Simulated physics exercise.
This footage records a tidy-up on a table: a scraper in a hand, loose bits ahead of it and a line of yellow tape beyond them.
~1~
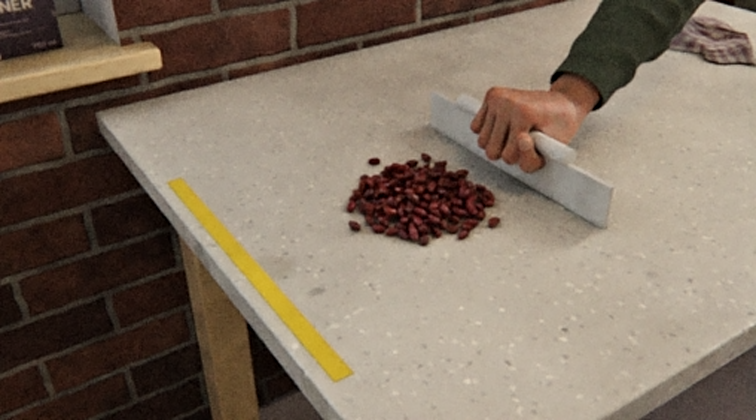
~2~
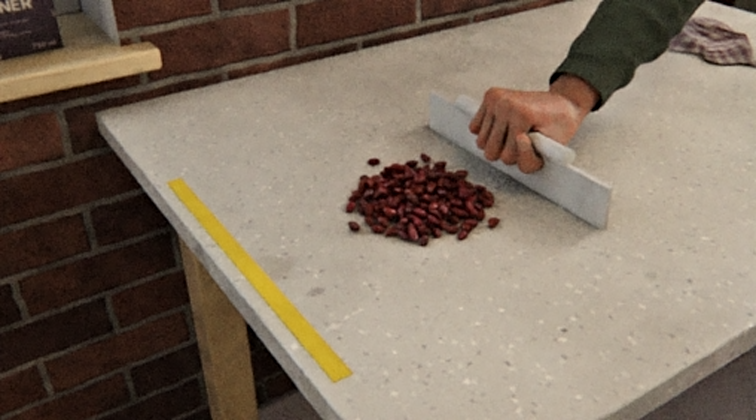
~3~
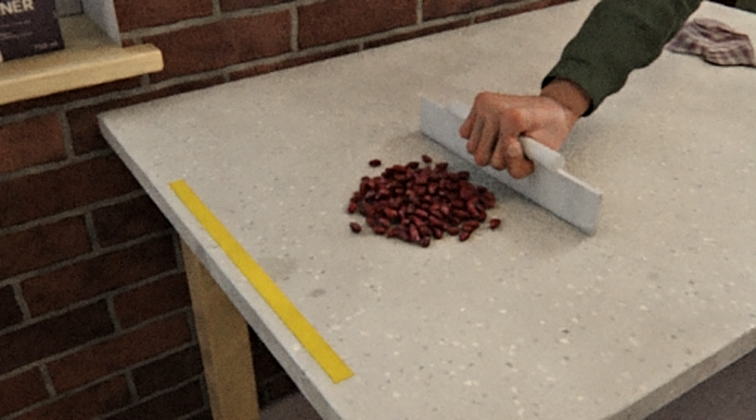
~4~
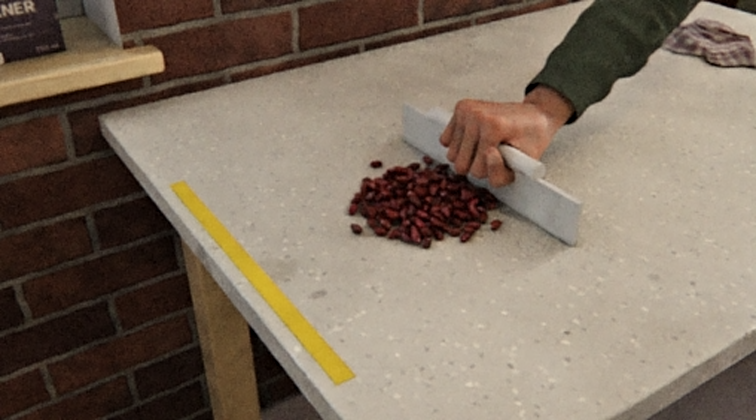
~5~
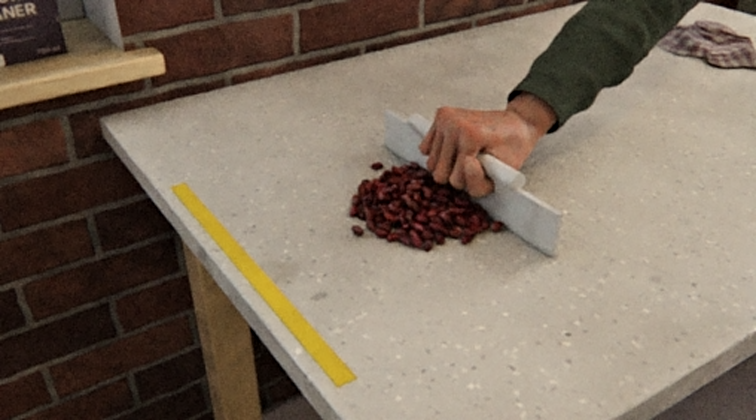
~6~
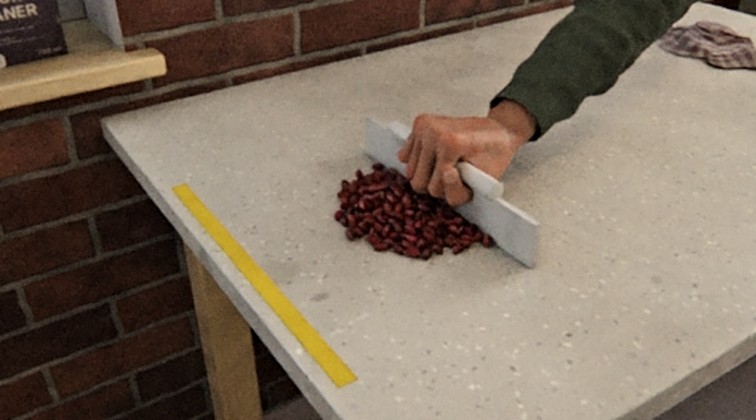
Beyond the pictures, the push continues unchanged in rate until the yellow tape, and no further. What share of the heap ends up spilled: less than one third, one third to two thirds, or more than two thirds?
More than two thirds.
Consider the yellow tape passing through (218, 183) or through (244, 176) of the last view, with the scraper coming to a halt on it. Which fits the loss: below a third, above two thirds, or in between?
First try: The middle third; second try: Under a third.
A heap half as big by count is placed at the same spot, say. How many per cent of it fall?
Roughly 100 %.
Shortly afterwards, scraper still moving, near (343, 195); heap all on the table, its front near (255, 265).
Next, scraper stopped at the yellow tape; heap the bulk over the edge.
Some moments later, scraper stopped at the yellow tape; heap all but a few over the edge.
In the end, scraper stopped at the yellow tape; heap all but a few over the edge.
